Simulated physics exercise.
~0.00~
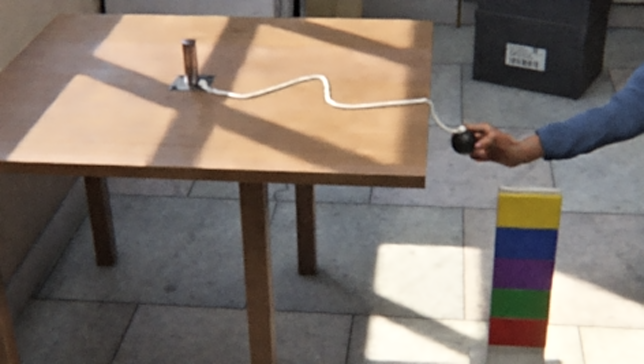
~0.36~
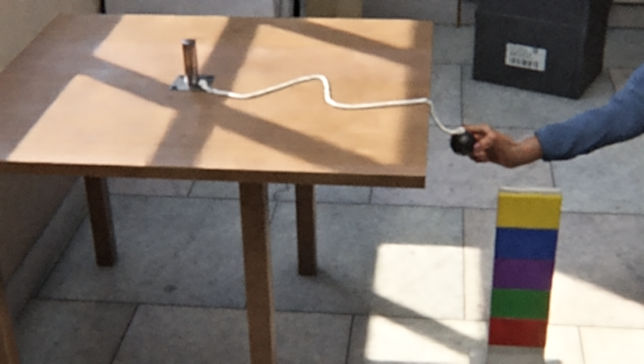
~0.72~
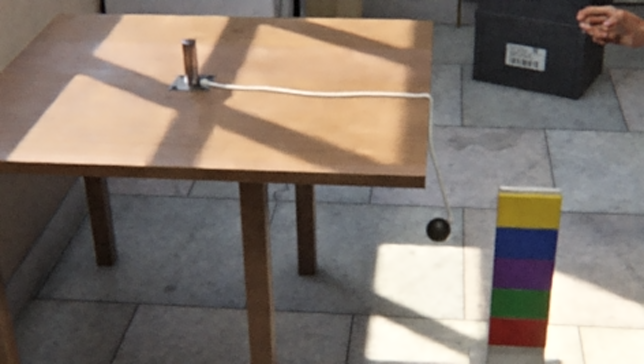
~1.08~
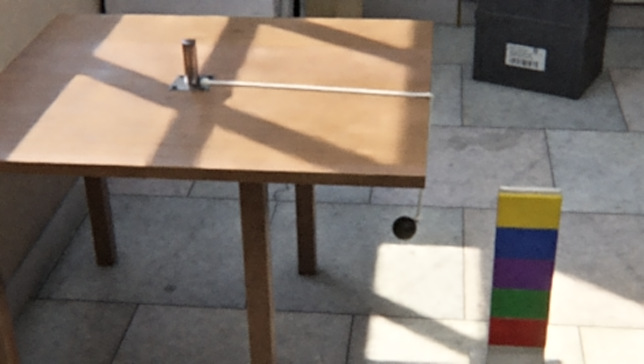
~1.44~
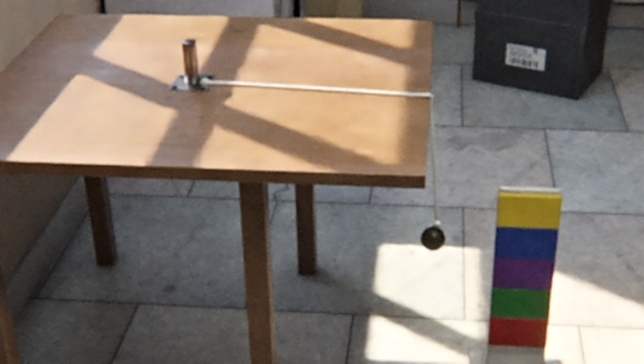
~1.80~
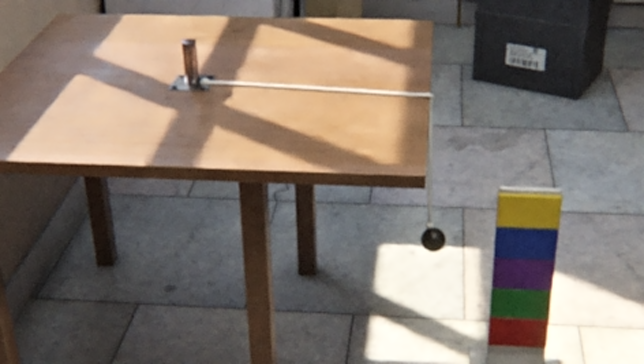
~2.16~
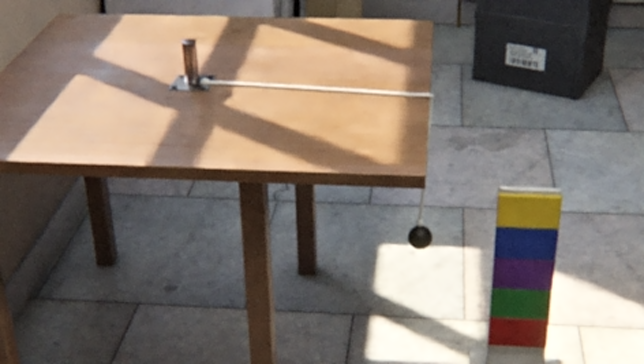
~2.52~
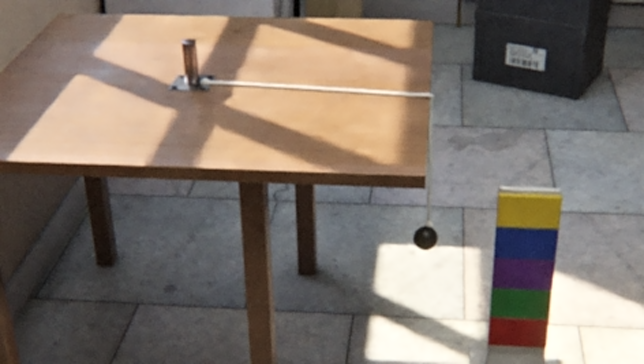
On a sunlit tabletop, a hand releases a black ball tied to a post, which drops and swings gently beside the blue band.
